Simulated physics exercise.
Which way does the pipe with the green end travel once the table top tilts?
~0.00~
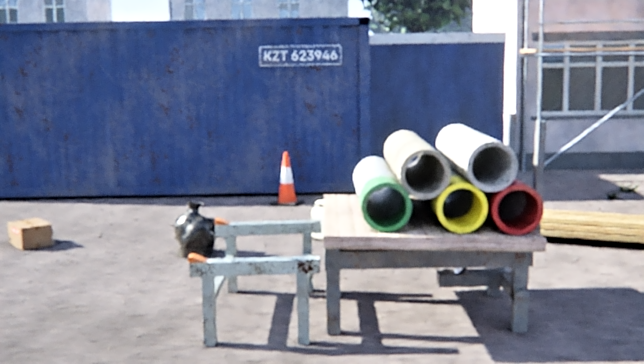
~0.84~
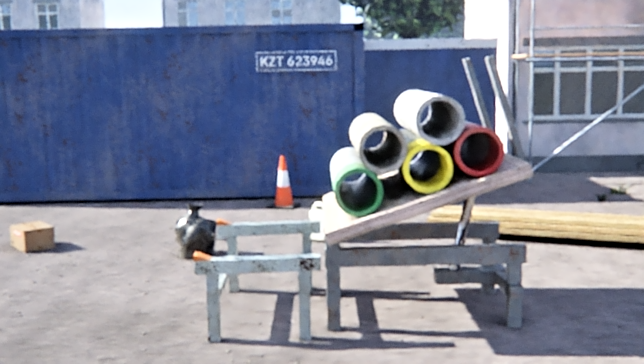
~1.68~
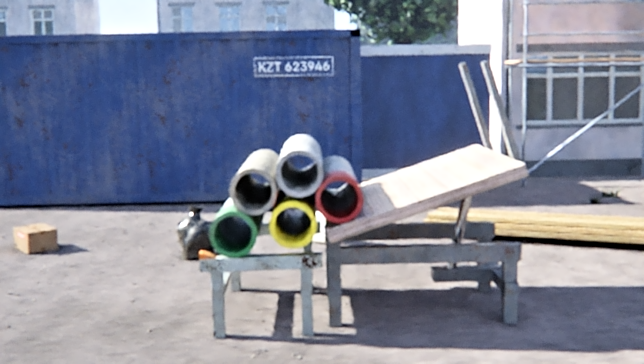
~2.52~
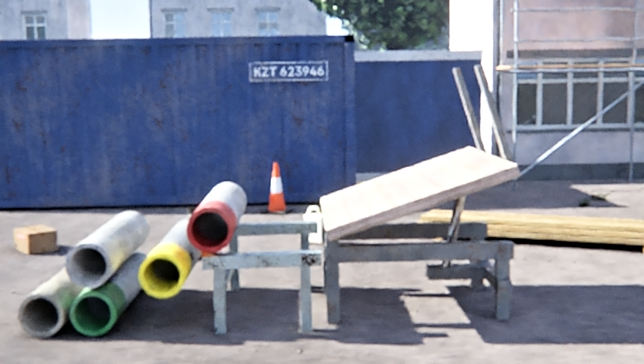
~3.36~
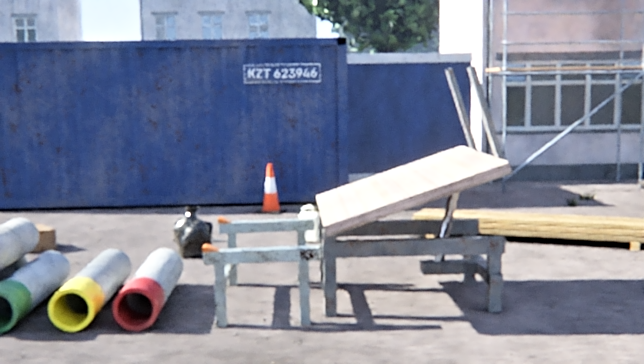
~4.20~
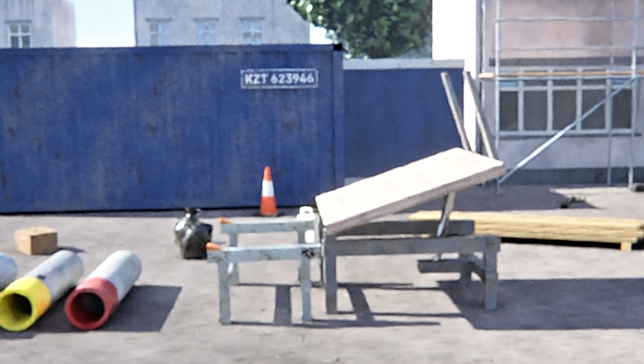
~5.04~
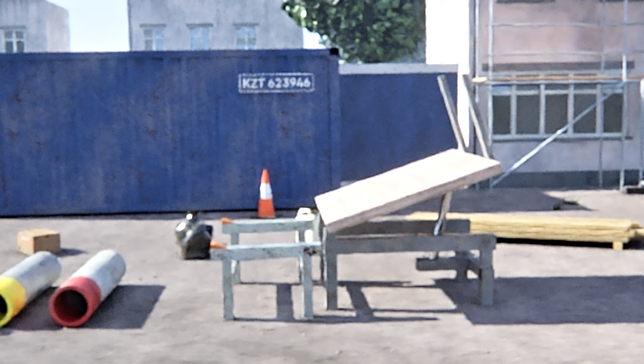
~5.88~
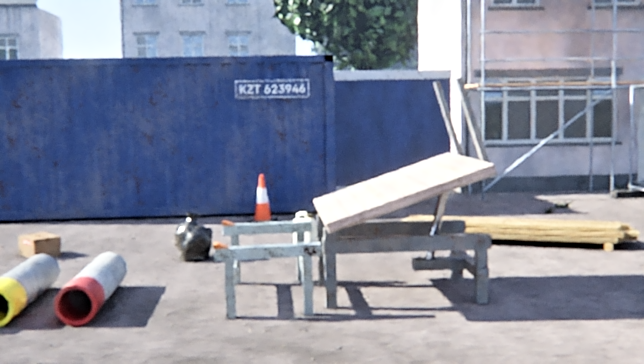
The green-ended pipe rolls to the left, across the low rack and down onto the ground.
